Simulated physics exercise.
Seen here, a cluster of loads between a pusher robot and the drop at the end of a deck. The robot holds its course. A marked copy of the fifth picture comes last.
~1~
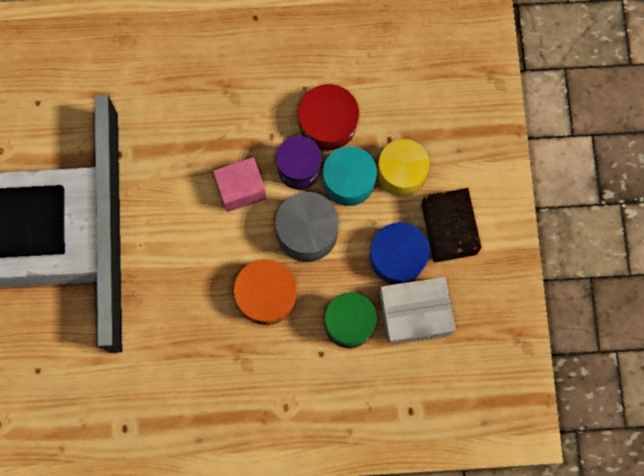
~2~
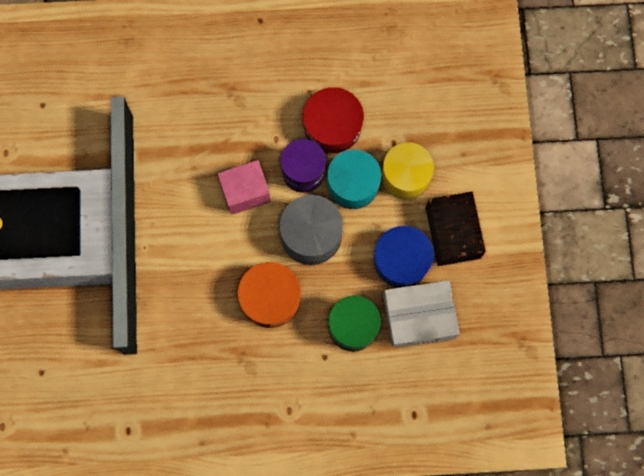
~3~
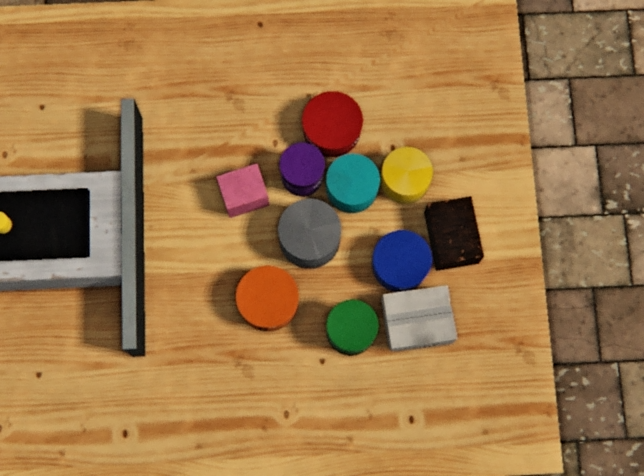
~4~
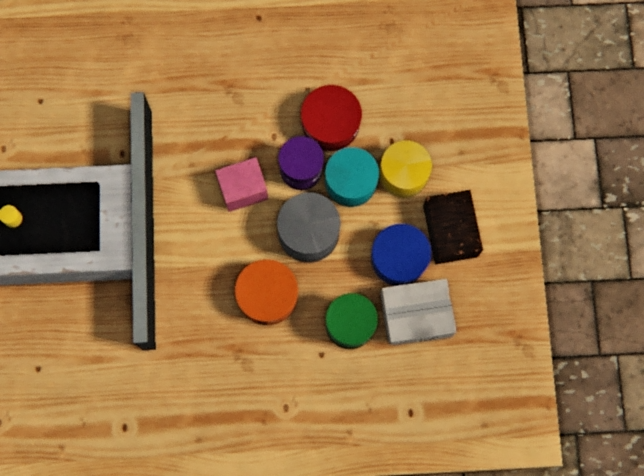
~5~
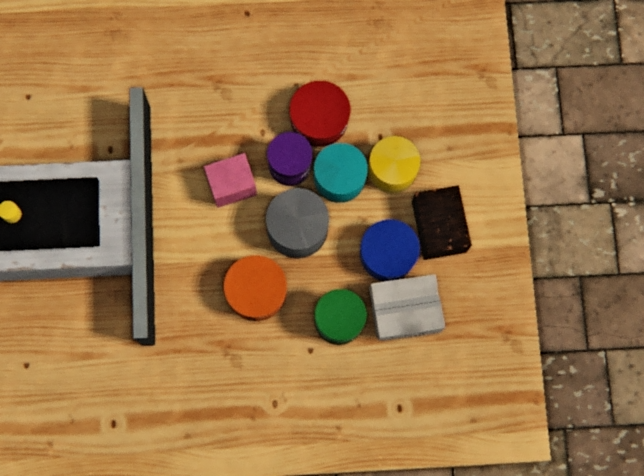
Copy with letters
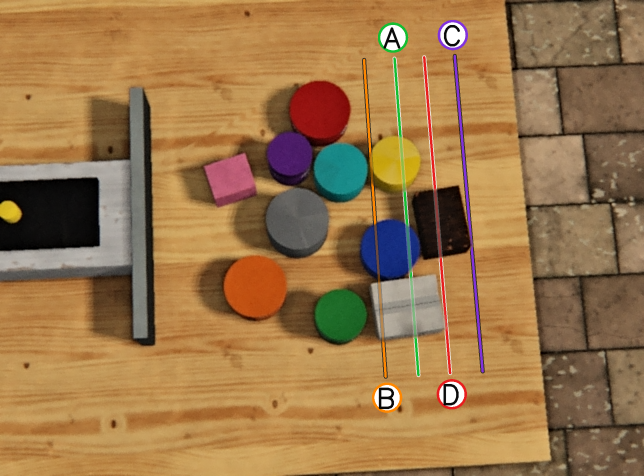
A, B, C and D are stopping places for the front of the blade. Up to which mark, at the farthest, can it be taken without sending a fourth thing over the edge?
Stop at D.
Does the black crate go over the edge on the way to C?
Yes.
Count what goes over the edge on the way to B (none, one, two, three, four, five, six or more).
The count is none.
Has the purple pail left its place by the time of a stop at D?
By then, yes.
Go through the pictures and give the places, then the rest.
The first frame shows orange pail (266, 293); green pail (350, 322); black crate (451, 226).
The second frame shows robot (37, 223); purple pail (303, 166).
The third frame shows robot (47, 224); pink crate (243, 191).
The fourth frame shows robot (57, 218); yellow canister (406, 170).
The fifth frame shows robot (56, 213); grey canister (298, 223); blue pail (389, 251); orange pail (256, 289).
On the marked copy, A at (406, 211); B at (374, 213); C at (468, 208); D at (437, 210).
Taking D. A third of the way, robot (167, 208); yellow canister (412, 166); red pail (326, 108).
Two thirds of the way, robot (275, 203); yellow canister (469, 148); black crate (472, 211).
When it is over, robot (357, 199); black crate over the edge; yellow canister (514, 116); one fallen.
As for the rest, A is within the limit but short; B is within the limit but short; C drops four.
